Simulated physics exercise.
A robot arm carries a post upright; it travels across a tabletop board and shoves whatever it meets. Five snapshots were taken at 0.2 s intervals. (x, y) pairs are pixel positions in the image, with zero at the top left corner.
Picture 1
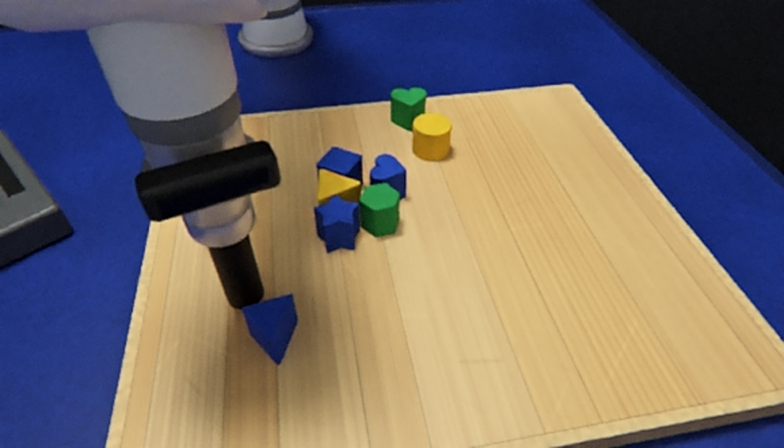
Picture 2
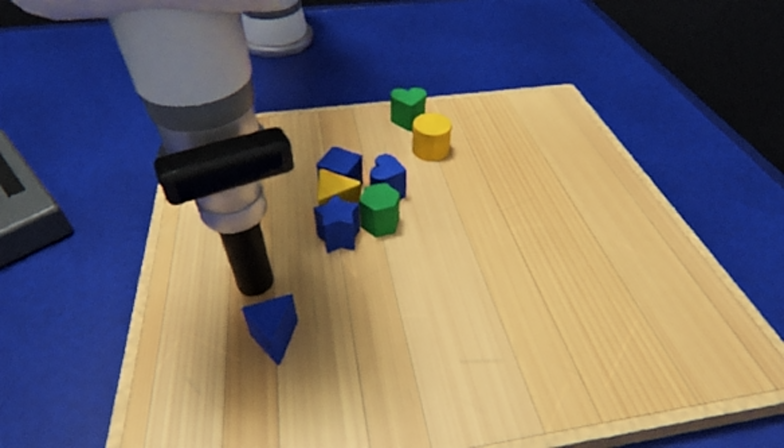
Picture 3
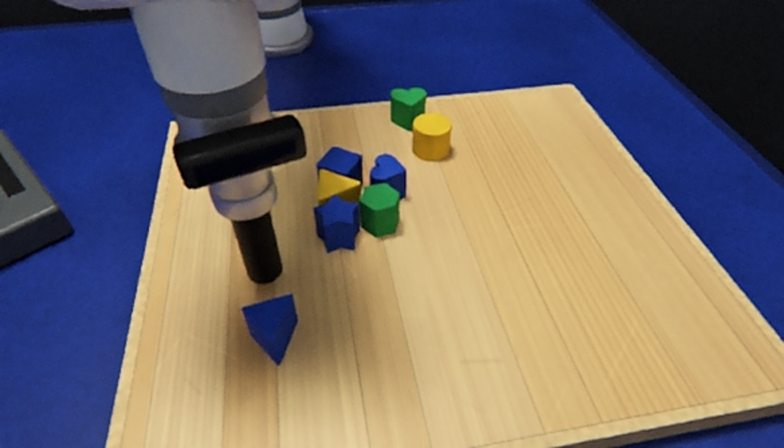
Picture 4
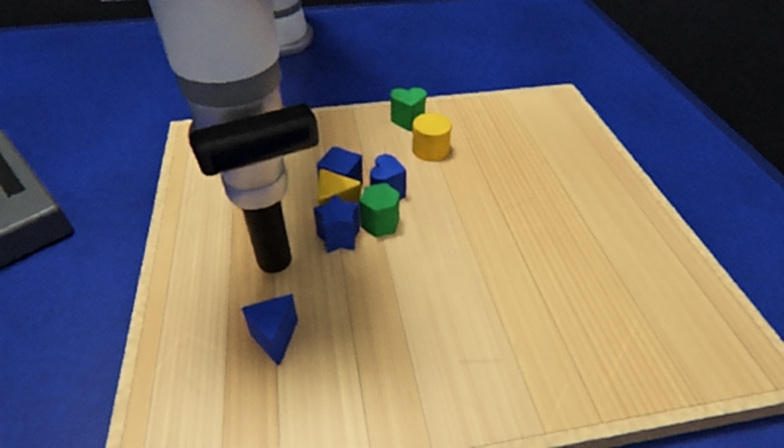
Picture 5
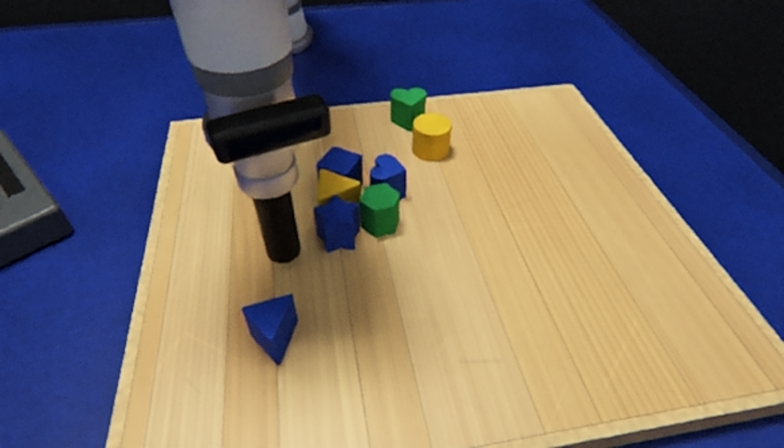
The video shows a robotic arm with a black post moving away from a blue block on a wooden board, travelling steadily up and slightly right toward a cluster of blue, green and yellow blocks, which all stay still.
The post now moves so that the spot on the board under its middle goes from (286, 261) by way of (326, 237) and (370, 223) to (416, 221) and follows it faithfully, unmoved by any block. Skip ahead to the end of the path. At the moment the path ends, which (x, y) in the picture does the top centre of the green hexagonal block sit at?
At (476, 182).
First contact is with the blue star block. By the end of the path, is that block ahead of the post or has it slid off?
It holds its place in front.
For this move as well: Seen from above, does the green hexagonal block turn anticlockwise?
I believe so.
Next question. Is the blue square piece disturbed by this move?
That block is not shifted.
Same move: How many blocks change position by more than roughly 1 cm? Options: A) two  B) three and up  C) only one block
My answer is option A.
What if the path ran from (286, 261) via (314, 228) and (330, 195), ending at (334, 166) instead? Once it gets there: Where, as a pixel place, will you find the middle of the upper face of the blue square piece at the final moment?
The answer is (363, 131).
What follows on the original path. One third of the way, post (325, 226); blue star block (356, 206), turned 15° clockwise; green hexagonal block (392, 193), turned 15° anticlockwise.
Two thirds of the way, post (370, 213); blue star block (402, 199), turned 35° clockwise; green hexagonal block (430, 186), turned 30° anticlockwise.
At the end, post (417, 211); yellow triangle in place; blue star block (450, 196), turned 30° clockwise; blue square piece in place; green hexagonal block (476, 182), turned 30° anticlockwise.
